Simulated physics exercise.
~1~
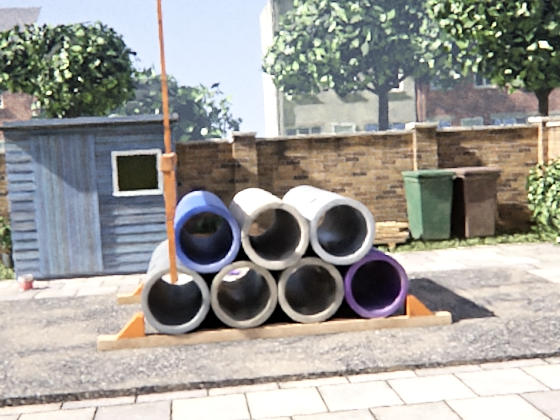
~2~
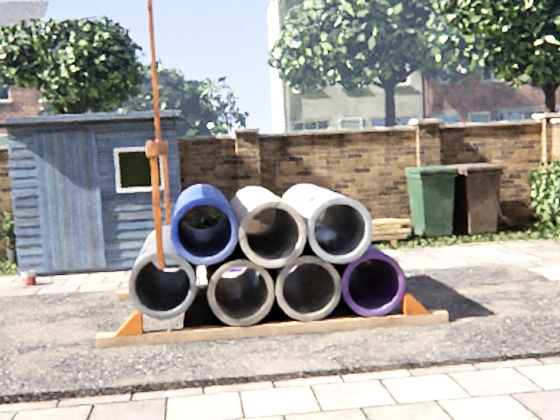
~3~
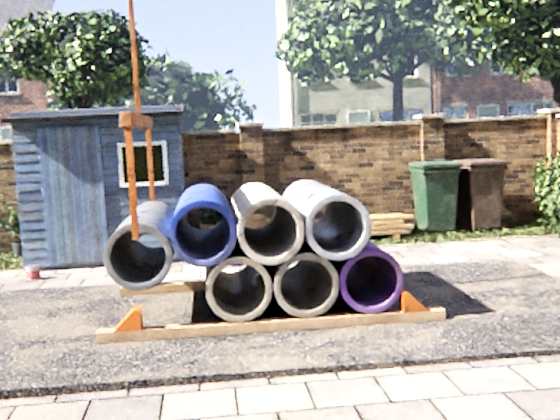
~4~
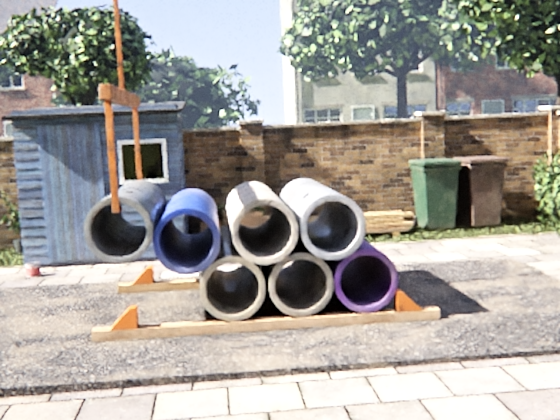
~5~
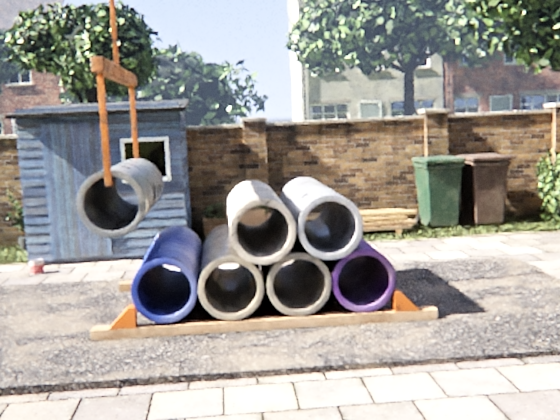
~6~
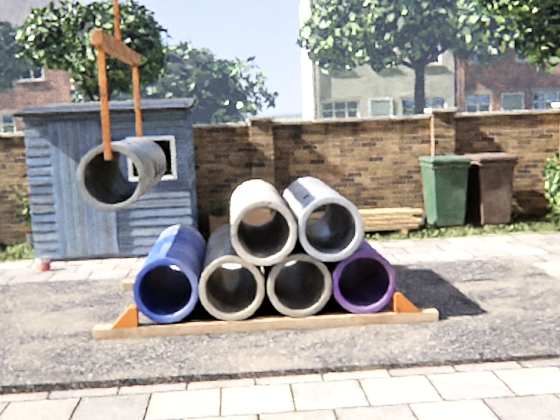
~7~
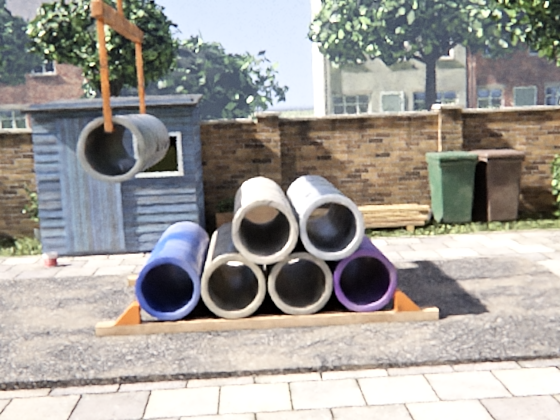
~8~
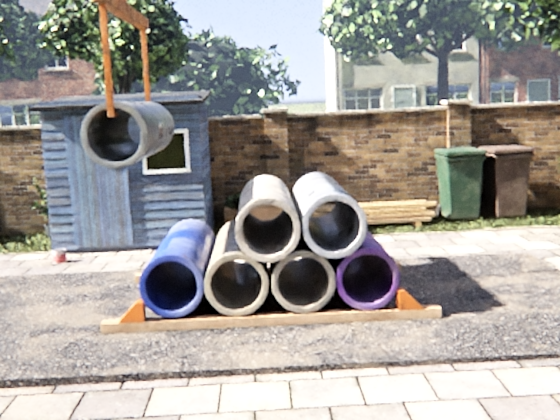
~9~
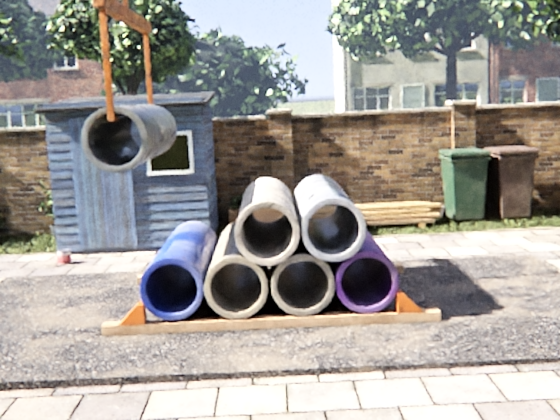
An orange hoist lifts out the bottom left pipe, and the blue pipe drops into its place.
